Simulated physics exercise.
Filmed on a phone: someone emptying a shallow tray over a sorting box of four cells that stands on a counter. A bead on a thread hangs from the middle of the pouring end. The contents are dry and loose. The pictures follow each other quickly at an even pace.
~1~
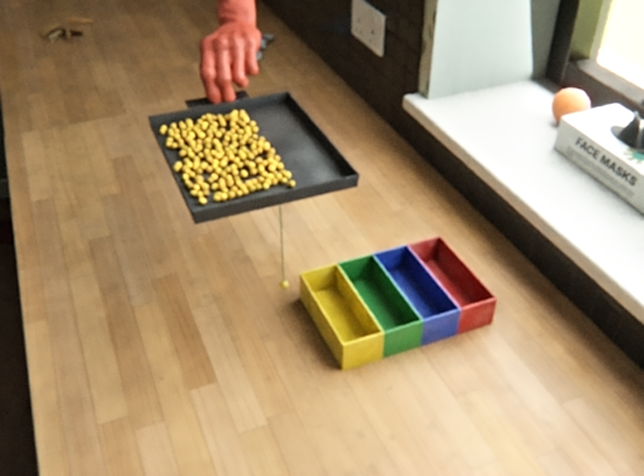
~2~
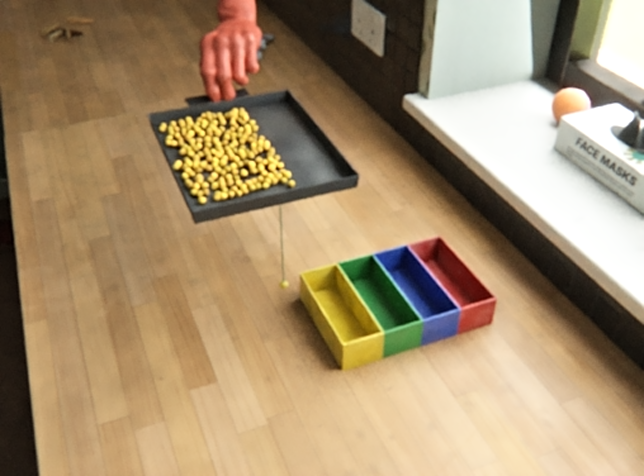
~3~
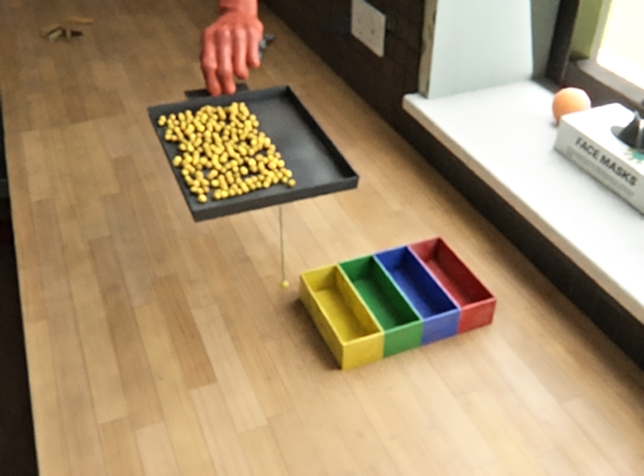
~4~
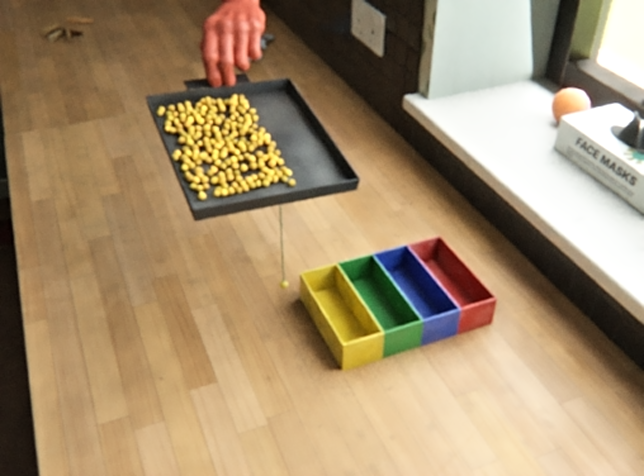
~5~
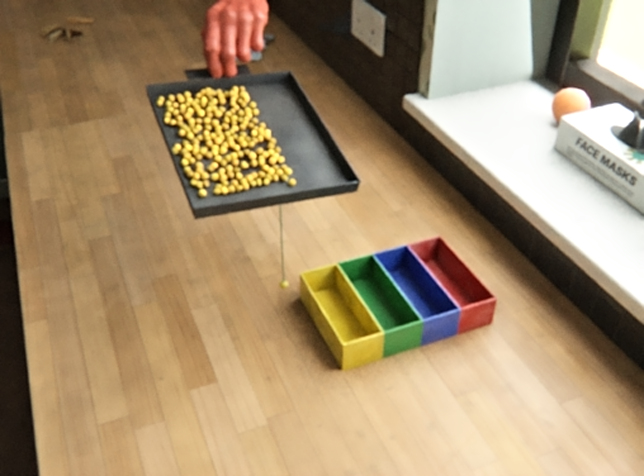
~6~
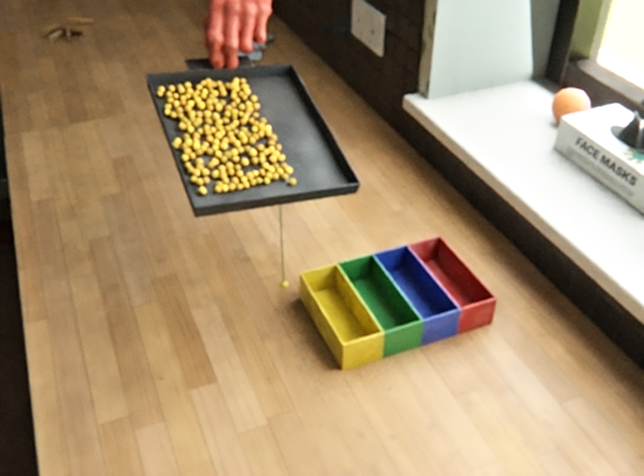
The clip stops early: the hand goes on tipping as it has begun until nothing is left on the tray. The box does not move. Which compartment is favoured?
The yellow one ends fullest.
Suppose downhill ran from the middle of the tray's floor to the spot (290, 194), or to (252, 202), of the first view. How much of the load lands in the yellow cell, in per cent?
The first gives 20 %, the second 0 %.
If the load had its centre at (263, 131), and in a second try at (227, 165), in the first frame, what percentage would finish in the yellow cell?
About 30 and 40 per cent.
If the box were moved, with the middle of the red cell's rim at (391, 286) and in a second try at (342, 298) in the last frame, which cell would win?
First the cell in blue, then red.
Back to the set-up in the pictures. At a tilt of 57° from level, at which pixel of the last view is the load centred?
At about (303, 173).
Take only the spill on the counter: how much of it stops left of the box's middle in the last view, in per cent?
It comes to 100 per cent or so.
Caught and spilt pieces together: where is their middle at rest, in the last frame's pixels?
Near (345, 317).
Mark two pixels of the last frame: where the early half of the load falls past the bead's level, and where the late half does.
Early half (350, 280), late half (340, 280).
Soon, tray tipped steeply; nearly all on the tray; a stray few falling or outside the box.
A while on, tray tipped right over; nearly all on the tray; a small part in the green cell; a stray few in the yellow cell.
Towards the end, tray tipped past a quarter turn; about half in the yellow cell; about a third in the green cell; a stray few in the blue cell; about a quarter falling or outside the box.
Finally, tray tipped past a quarter turn; about half in the yellow cell; about a third in the green cell; a stray few in the blue cell; none in the red cell; about a quarter outside the box.
